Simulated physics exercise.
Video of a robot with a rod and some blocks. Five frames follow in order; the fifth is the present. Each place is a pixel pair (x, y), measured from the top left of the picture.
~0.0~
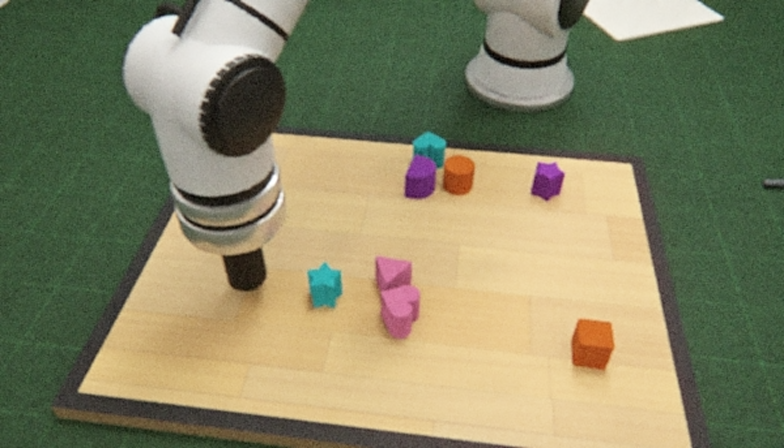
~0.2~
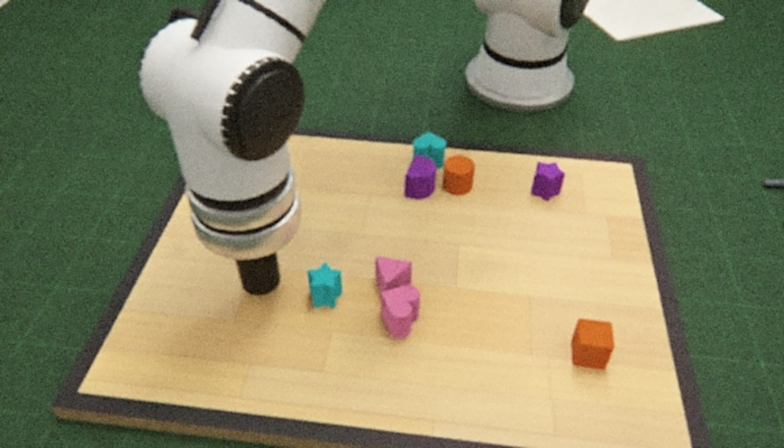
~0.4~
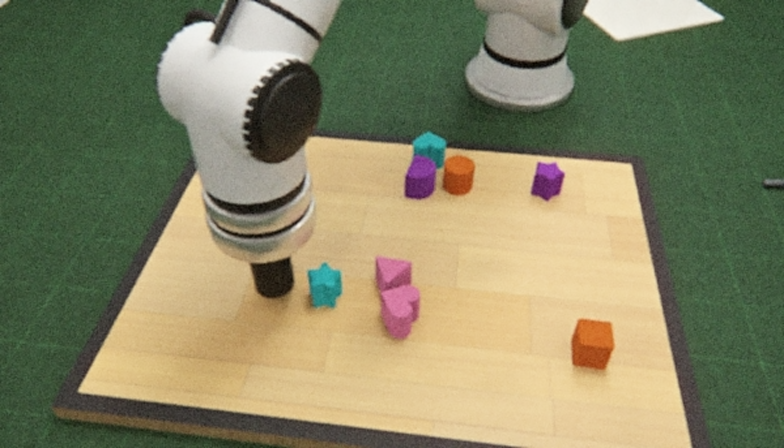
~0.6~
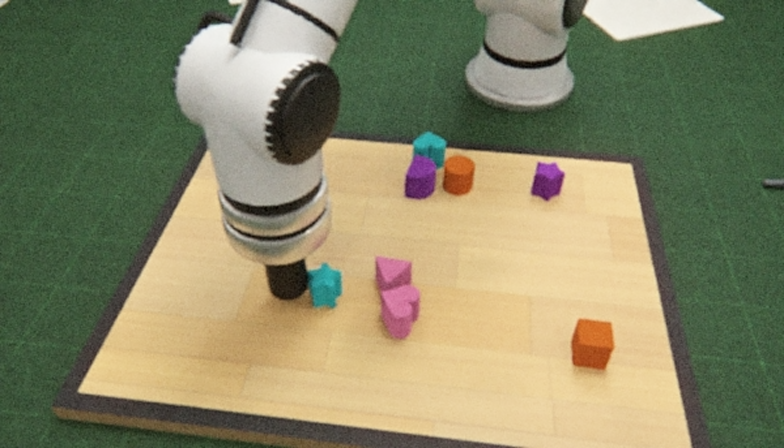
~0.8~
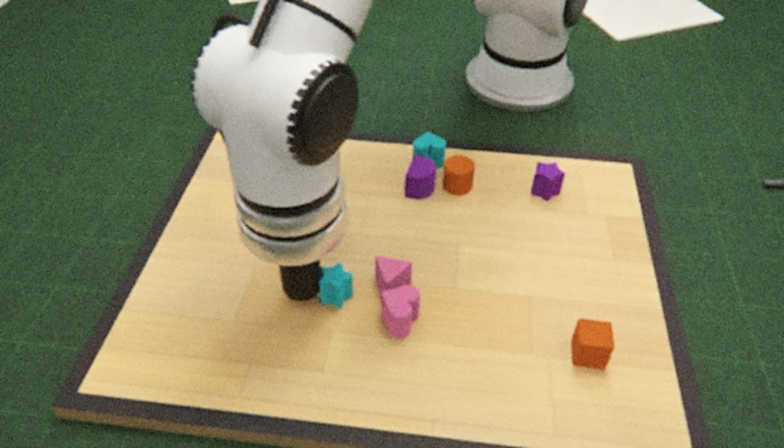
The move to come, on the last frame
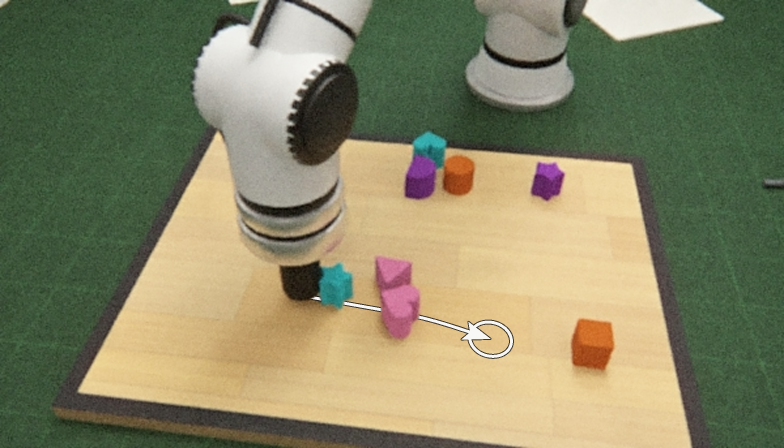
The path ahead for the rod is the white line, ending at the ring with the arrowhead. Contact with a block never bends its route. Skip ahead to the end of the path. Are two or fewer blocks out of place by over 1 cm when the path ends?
The answer is no.
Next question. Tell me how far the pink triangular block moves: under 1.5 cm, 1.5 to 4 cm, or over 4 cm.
If I had to pick, the pink triangular block travels from 1.5 to 4 cm here.
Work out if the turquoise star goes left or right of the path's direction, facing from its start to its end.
Left side.
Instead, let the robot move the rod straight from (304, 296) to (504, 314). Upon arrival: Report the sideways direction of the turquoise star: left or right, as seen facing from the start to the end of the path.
That's a shift to the left.
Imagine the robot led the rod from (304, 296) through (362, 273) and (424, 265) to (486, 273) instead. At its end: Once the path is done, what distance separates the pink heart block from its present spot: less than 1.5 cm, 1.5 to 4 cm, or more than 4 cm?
The block winds up within 1.5 cm of where it is now.
Path on the board, from (304, 296) by way of (396, 312) to (491, 339).
What follows on the original path. One third of the way, rod at (365, 297); turquoise star at (399, 284); pink triangular block at (410, 264), turned 35° anticlockwise; pink heart block at (425, 307), turned 15° clockwise.
Two thirds of the way, rod at (428, 310); turquoise star at (461, 288), turned 20° anticlockwise; pink triangular block at (417, 262), turned 60° anticlockwise; pink heart block at (456, 320), turned 80° clockwise.
At the end, rod at (492, 329); turquoise star at (490, 287), turned 75° anticlockwise; pink triangular block at (417, 262), turned 60° anticlockwise; pink heart block at (499, 349), turned 115° clockwise; orange four-sided block in place.
